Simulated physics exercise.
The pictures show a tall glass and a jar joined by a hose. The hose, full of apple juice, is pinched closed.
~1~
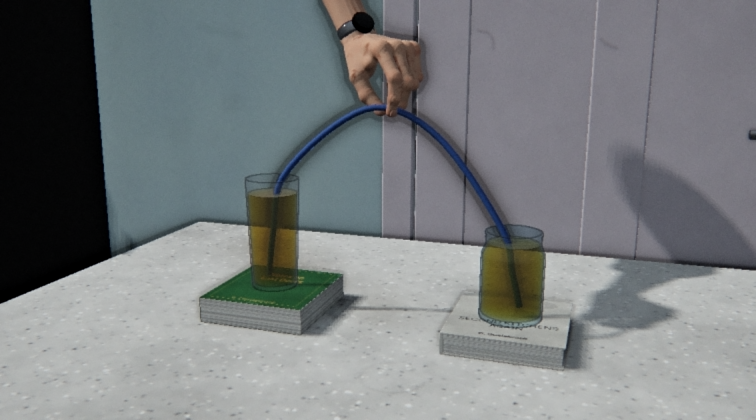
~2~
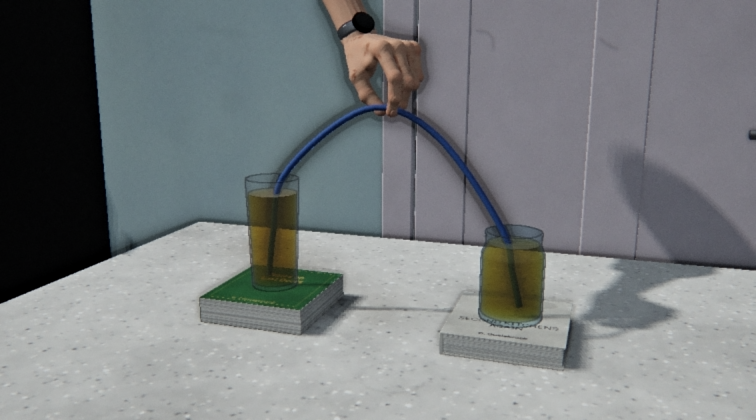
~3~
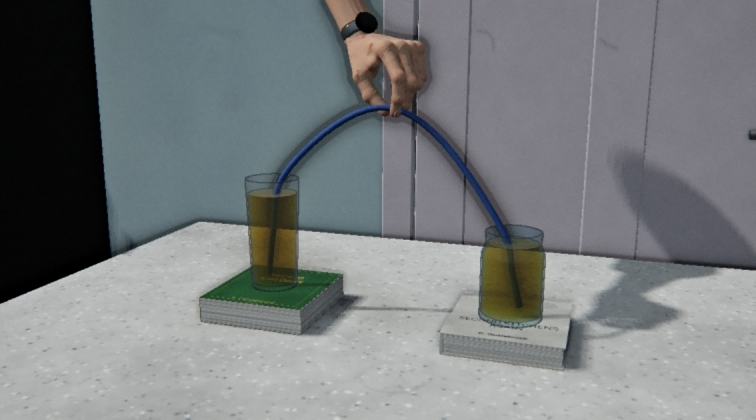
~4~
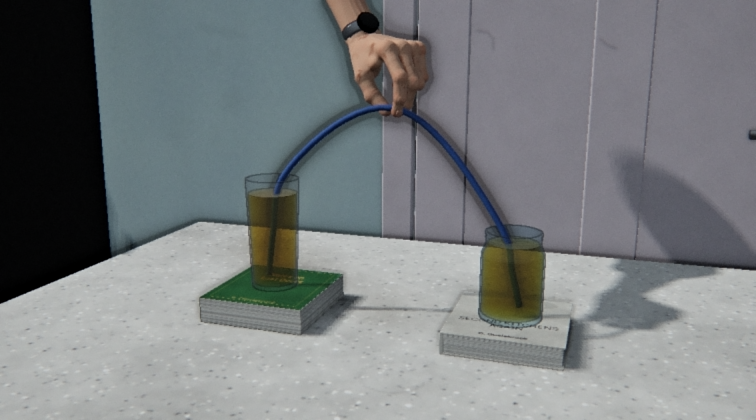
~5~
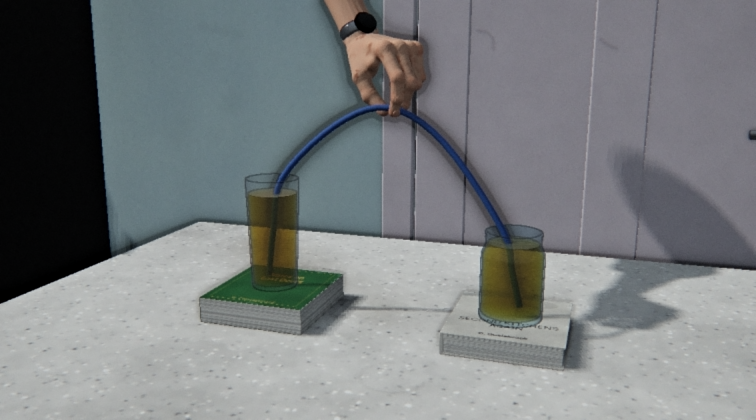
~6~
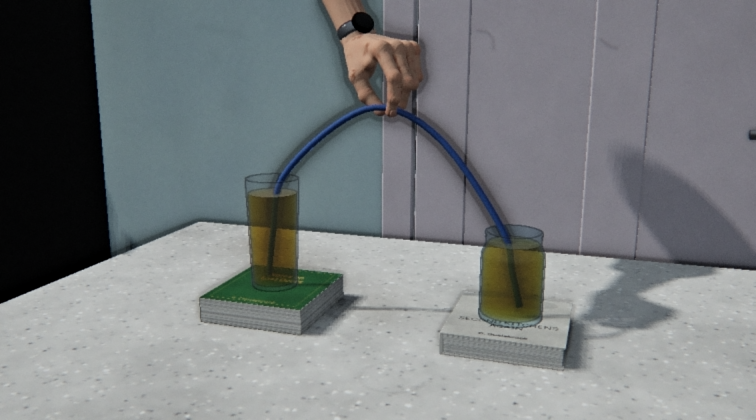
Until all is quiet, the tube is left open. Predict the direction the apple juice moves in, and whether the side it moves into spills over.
Flow: To the right; taker: Spills over.
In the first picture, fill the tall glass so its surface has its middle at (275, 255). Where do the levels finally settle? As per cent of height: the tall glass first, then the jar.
The first ends at 45 per cent, the second at 65 per cent.
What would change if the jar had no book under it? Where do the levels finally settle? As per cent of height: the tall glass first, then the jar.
Once things settle, the first sits at 50 percent and the second at 100 percent.
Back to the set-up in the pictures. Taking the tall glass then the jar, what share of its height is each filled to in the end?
Roughly 70 % and 100 %.
A moment on, the tall glass is about three quarters full; the jar is nearly full.
Further on, the tall glass is about three quarters full; the jar is full to the brim; a puddle lies under the lower one.
When it is over, the tall glass is about two thirds full; the jar is full to the brim; a puddle lies under the lower one; the two surfaces are level.
